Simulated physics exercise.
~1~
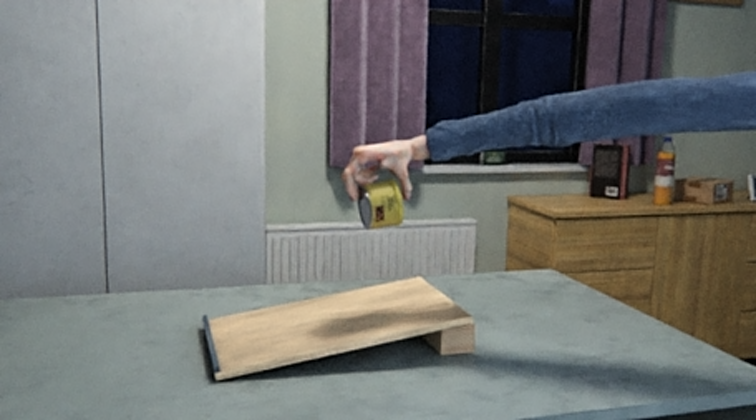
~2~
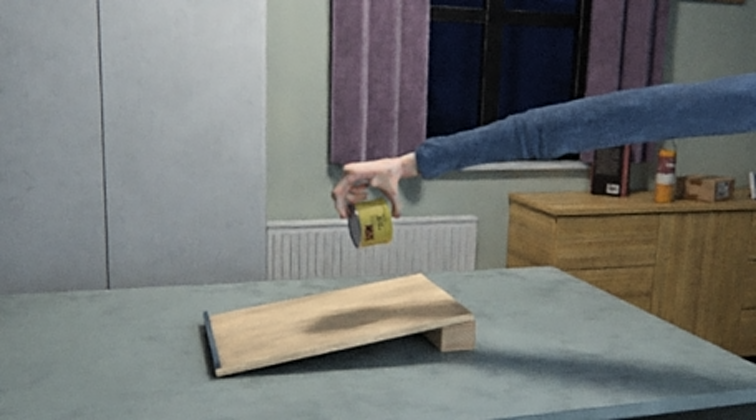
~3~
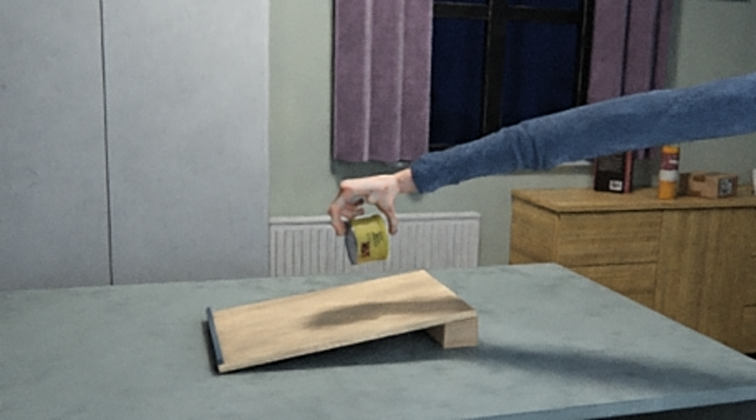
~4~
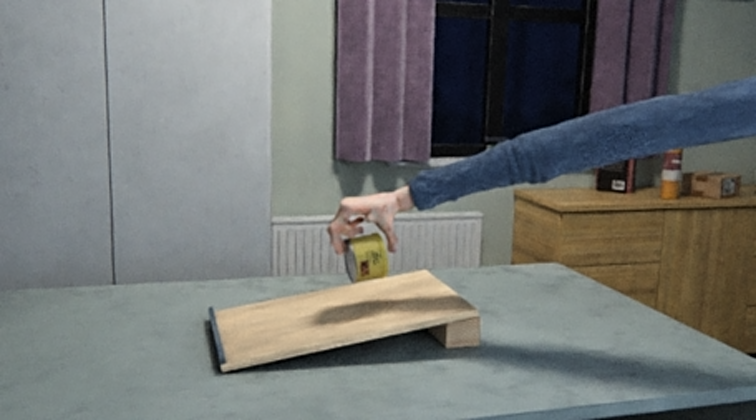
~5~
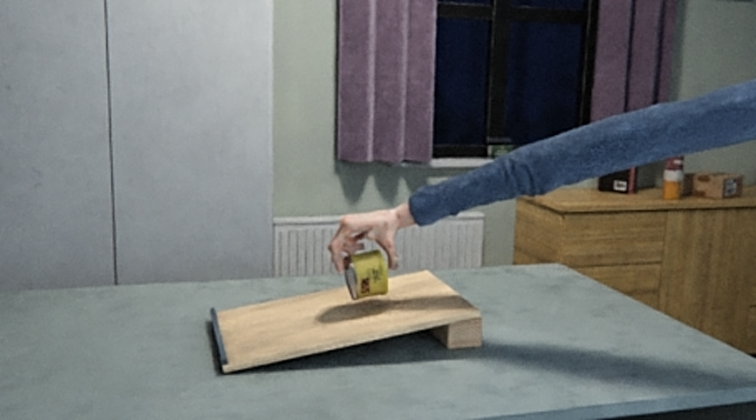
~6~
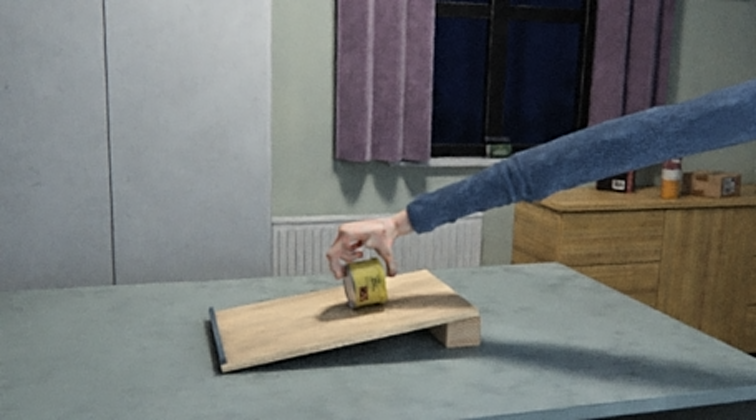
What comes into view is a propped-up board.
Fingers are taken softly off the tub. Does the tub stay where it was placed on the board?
Yes - you'll see it hold firm.
Then, 0.20 s on from there, no change.
Then, 0.50 s on from there, yellow tub resting near (364, 283).
In the end, it is unmoved. At the end, from the last picture's camera, yellow tub near (364, 283). The yellow tub stays where it is put.
